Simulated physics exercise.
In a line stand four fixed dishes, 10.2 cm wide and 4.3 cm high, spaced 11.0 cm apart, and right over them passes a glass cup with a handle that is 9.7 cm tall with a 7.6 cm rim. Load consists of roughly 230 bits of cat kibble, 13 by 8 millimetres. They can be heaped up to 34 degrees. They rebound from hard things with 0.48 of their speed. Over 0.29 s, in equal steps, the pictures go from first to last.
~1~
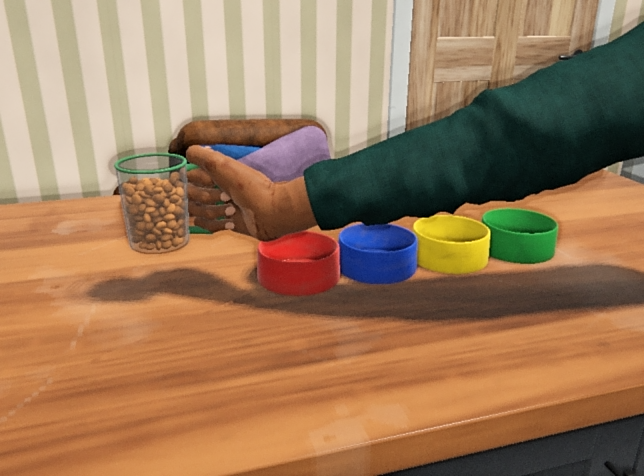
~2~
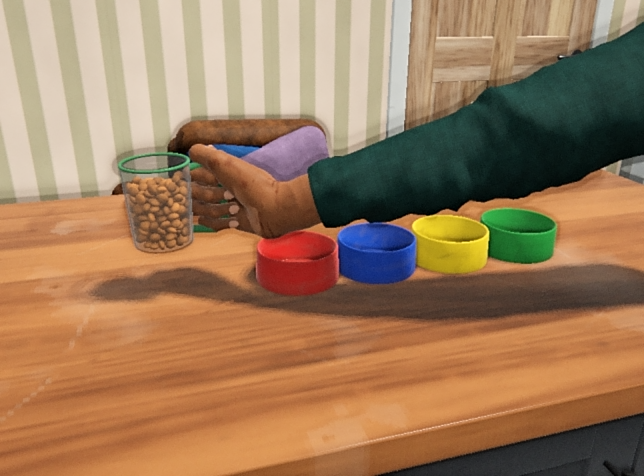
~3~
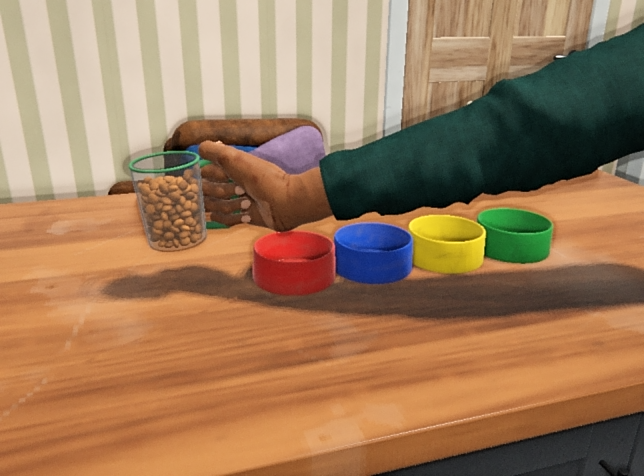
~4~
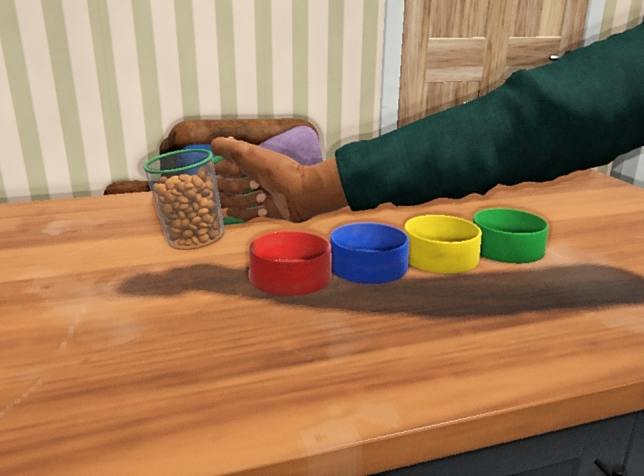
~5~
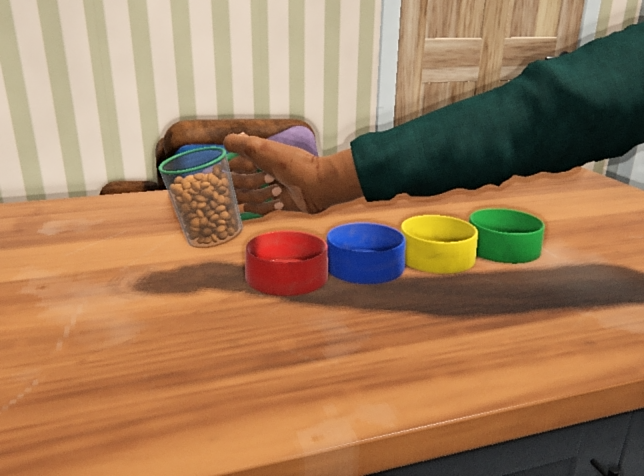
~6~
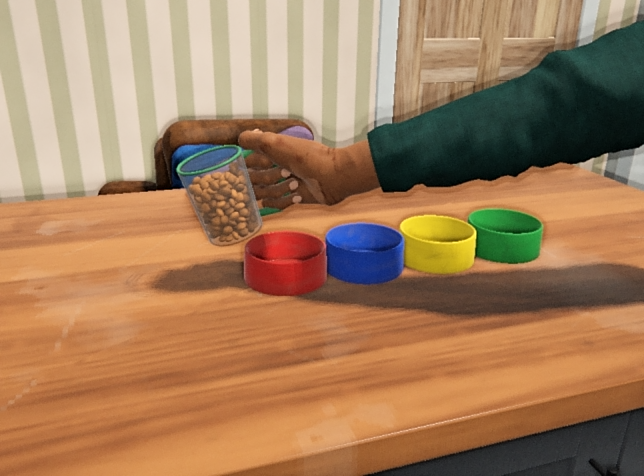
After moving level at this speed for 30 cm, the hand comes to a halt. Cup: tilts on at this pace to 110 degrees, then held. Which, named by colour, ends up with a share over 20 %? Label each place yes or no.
Red: No. Blue: Yes. Green: No. Yellow: No. Counter: No.
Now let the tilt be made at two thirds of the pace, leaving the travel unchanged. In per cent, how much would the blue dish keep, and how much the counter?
Then blue would get 90 and the counter 10.
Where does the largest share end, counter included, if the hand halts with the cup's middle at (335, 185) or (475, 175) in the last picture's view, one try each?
Top receivers, in order: Red and yellow.
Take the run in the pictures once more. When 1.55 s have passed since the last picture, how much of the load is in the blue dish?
Share at that time: Approx. 40 per cent.
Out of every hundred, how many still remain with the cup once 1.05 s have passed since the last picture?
Roughly 100 per cent, give or take.
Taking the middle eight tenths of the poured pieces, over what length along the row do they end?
About 6 cm.
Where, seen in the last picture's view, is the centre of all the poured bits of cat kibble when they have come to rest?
I'd put it at about (353, 252).
Then, 0.63 s after the last picture, tilt 60 degrees; cup holds 100 %.
Then, 1.05 s after the last picture, tilt 90 degrees; cup holds 100 %.
Then, 1.55 s after the last picture, tilt 110 degrees; cup holds 60 %, blue 40 %.
In the end, red 0 %, blue 85 %, green 0 %, yellow 0 %, counter 5 %, cup 5 %.
